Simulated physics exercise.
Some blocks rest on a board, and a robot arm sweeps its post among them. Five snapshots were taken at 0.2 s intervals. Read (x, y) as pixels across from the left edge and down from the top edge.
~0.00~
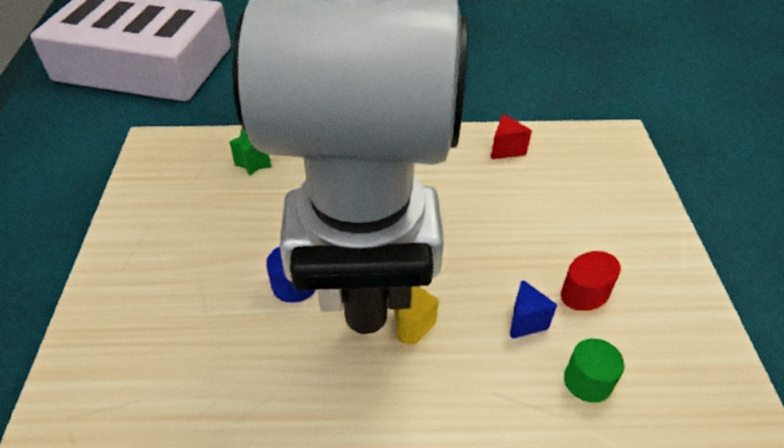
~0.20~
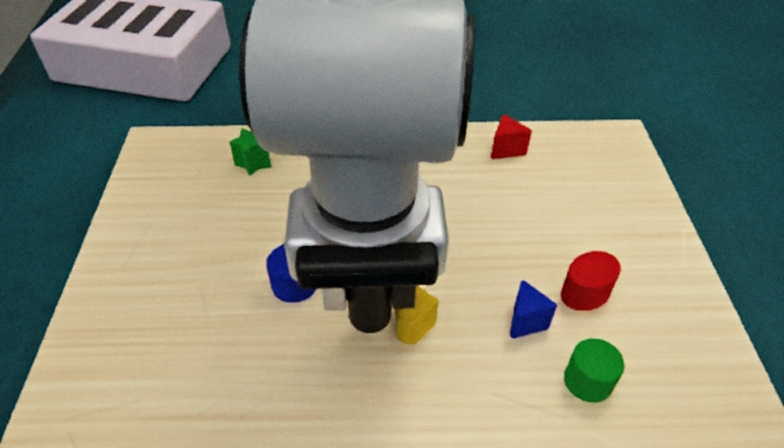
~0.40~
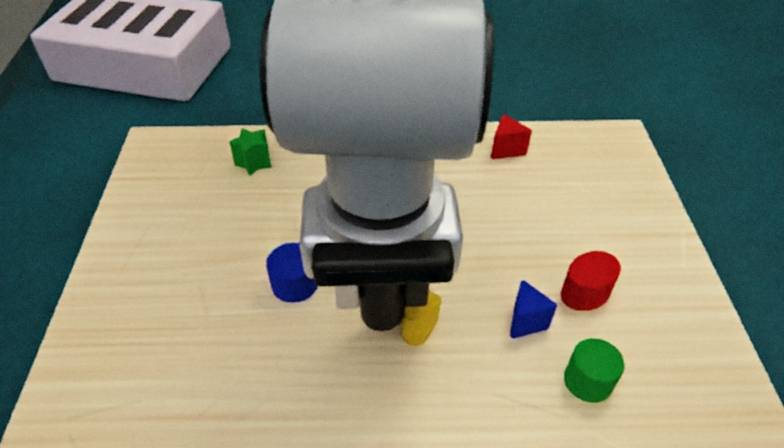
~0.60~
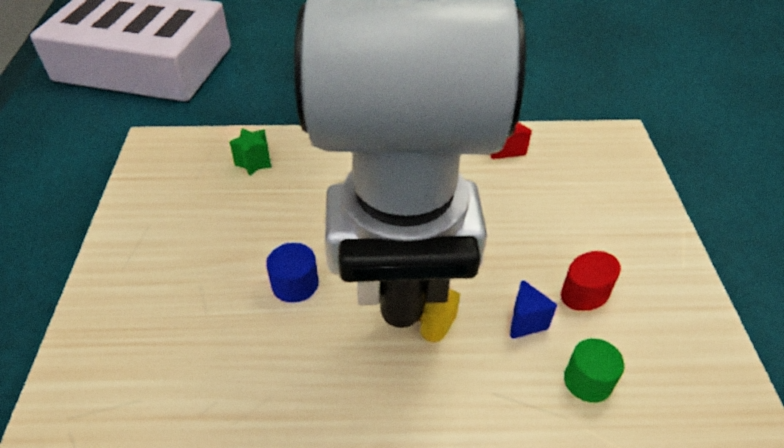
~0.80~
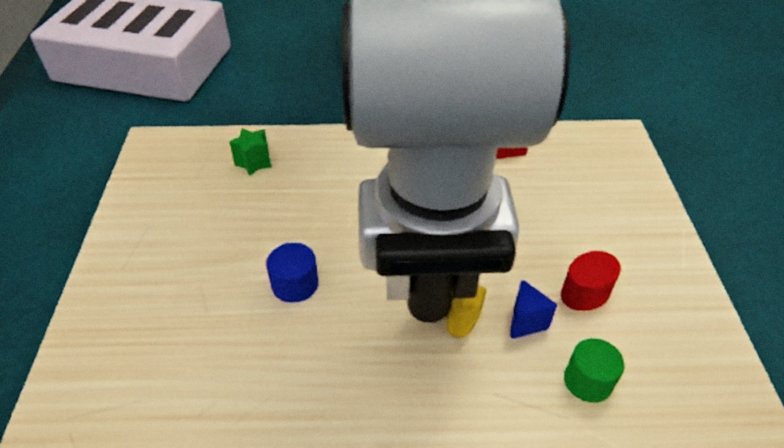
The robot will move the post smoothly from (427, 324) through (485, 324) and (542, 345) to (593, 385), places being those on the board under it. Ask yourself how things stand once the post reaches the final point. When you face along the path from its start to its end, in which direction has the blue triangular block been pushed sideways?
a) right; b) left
The correct letter is b.
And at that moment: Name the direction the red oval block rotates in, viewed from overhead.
It swings round anticlockwise.
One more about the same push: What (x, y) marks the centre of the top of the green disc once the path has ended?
At roughly (647, 397).
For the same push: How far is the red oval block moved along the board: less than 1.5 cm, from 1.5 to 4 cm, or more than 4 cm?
Below 1.5 cm.
One third of the way, post (489, 307); yellow heart (521, 289); blue triangular block (553, 298).
Two thirds of the way, post (549, 328); yellow heart (566, 296), turned 40° anticlockwise; blue triangular block (601, 302), turned 25° anticlockwise; red oval block (604, 267), turned 20° anticlockwise.
At the end, post (601, 369); yellow heart (569, 299), turned 50° anticlockwise; blue triangular block (605, 302), turned 30° anticlockwise; red oval block (604, 267), turned 20° anticlockwise; green disc (647, 397).
